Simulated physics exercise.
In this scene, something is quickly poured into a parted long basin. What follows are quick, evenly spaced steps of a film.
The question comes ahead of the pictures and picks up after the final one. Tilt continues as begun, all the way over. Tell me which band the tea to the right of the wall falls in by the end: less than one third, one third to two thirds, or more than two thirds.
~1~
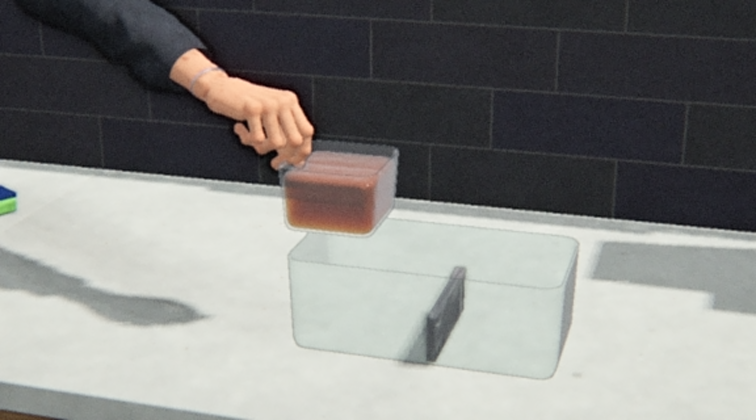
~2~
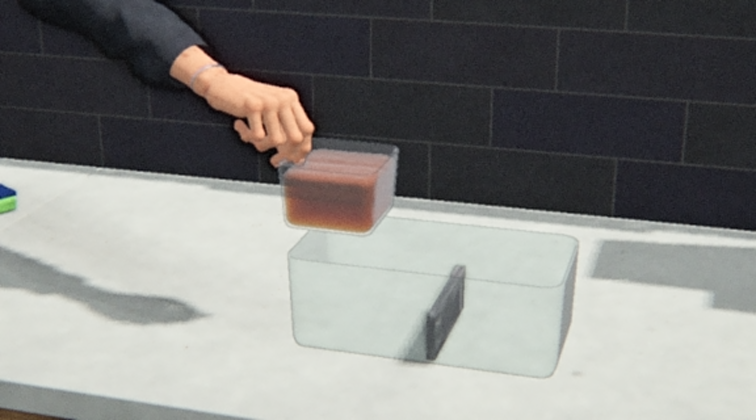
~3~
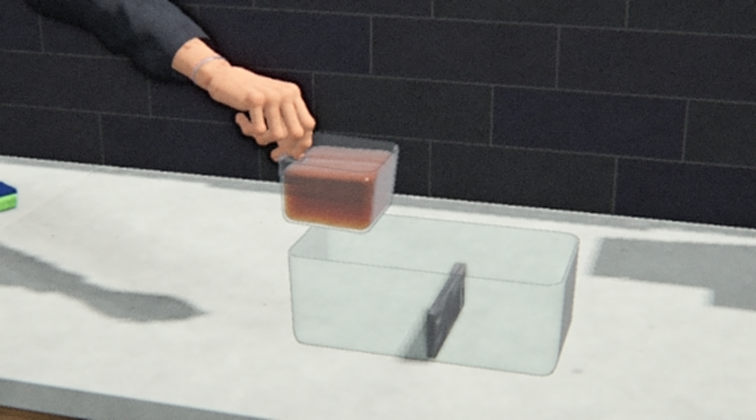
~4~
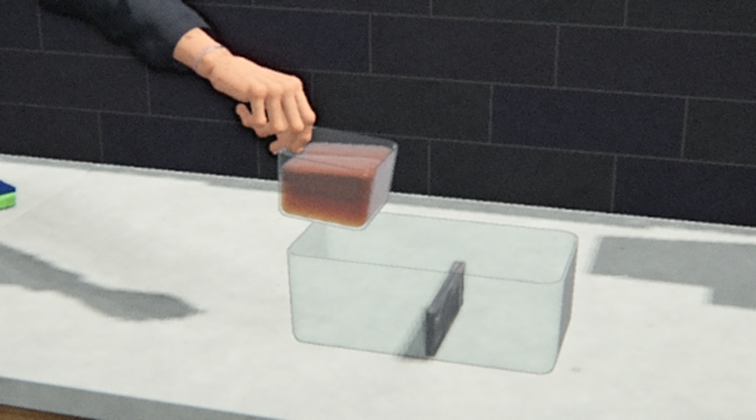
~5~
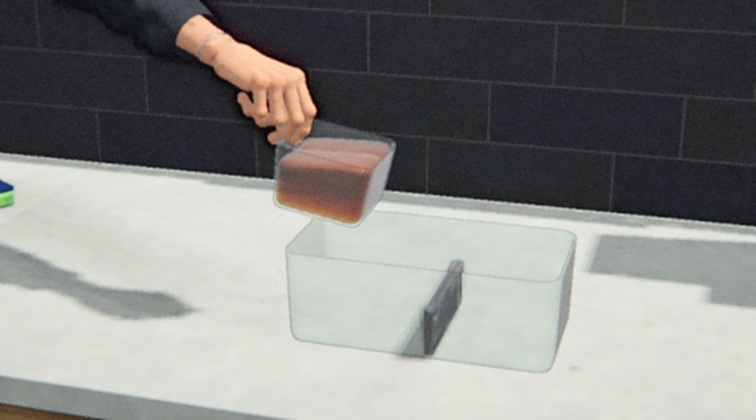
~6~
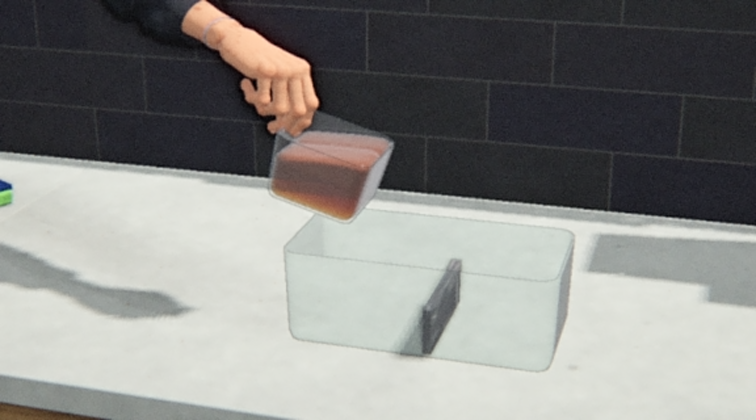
Well, the amount right of the wall passes two thirds.
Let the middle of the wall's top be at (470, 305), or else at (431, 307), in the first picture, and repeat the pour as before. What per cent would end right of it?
Around 55 percent in try one and around 85 percent in try two.
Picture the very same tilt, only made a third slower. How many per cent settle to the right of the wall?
About 85 per cent.
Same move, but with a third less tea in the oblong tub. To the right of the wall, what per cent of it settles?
85 per cent.
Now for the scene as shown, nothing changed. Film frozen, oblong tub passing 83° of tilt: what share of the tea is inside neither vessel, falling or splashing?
Around 40 in a hundred.
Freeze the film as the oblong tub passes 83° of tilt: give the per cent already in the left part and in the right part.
The left part 5 per cent, the right part 5.
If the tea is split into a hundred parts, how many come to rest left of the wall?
That works out to roughly 15 percent.
A moment on, the oblong tub is tipped on its side and 49 per cent is still to pour, 6 is left of the wall and 6 right of it.
Next, the oblong tub is tipped right over and 3 per cent is still to pour, 8 is left of the wall and 79 right of it.
Then the oblong tub is tipped right over and 0 per cent is still to pour, 13 is left of the wall and 85 right of it.
Later the oblong tub is tipped right over and 0 per cent is still to pour, 13 is left of the wall and 85 right of it.
At rest 13 per cent lies left of the wall, 85 right of it and 1 outside.
